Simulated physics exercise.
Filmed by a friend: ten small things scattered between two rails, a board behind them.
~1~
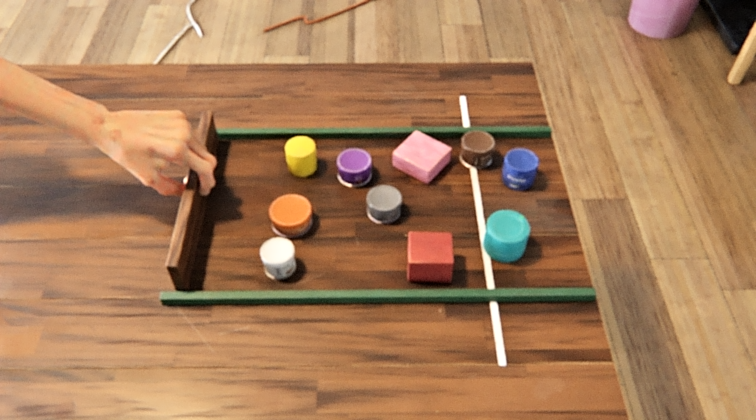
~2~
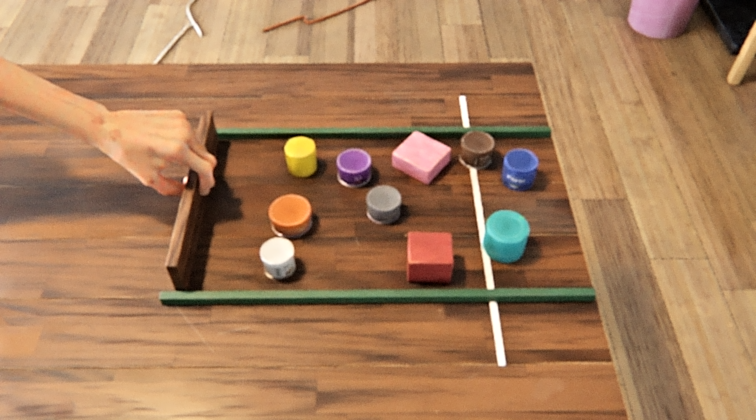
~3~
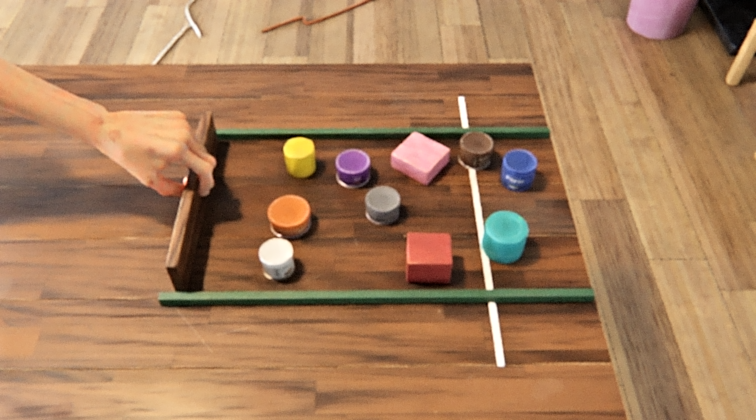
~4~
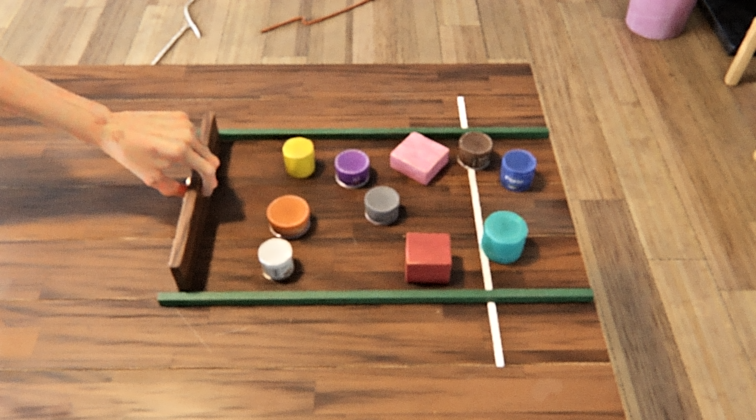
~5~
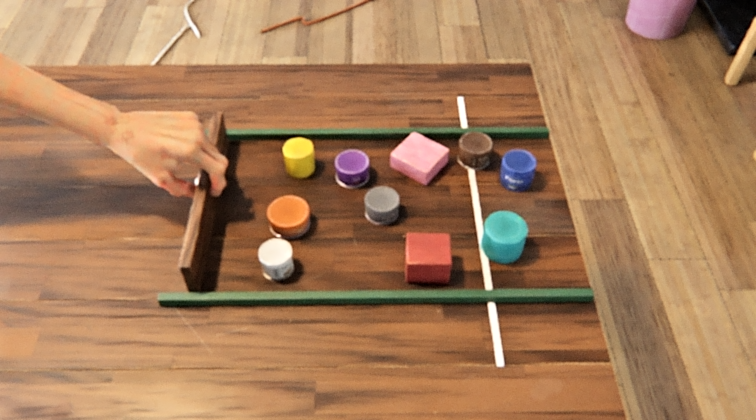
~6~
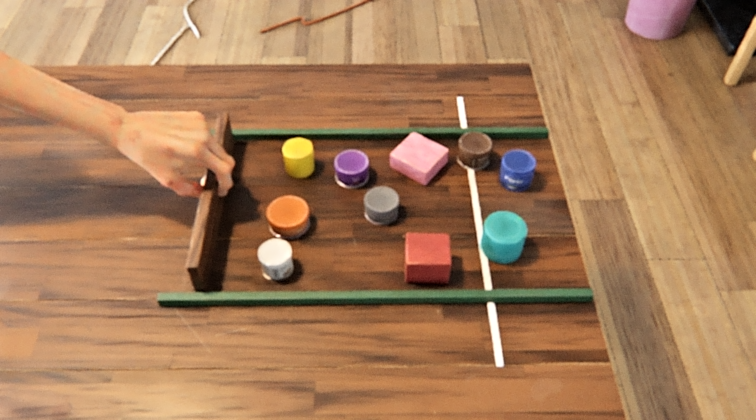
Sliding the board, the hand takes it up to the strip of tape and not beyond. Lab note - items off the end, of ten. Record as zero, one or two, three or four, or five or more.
I predict the table will hold on to all the pieces.
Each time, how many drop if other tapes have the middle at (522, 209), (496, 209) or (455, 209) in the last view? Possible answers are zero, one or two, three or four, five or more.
In order: Three or four, one or two, no fall at all.
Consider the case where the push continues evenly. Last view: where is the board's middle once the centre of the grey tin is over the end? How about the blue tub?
The middle is at (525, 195) when it's the grey tin, and at (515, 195) when it's the blue tub.
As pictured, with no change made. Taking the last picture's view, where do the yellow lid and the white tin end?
Final positions: Near (485, 158); near (502, 261).
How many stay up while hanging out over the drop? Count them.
1 of them.
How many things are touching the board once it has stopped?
In contact: 4.
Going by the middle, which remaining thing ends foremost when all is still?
Foremost one: Brown tin.
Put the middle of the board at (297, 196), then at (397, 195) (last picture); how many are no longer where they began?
Counting first: 3, next 8.
Soon after, none off yet; blue tub at rest near (517, 171); turquoise lid at rest near (503, 238); brown tin at rest near (474, 151).
After that, none off yet; blue tub at rest near (517, 171); turquoise lid at rest near (503, 238); brown tin displaced a little near (491, 149).
In the end, the number that fall off is zero.
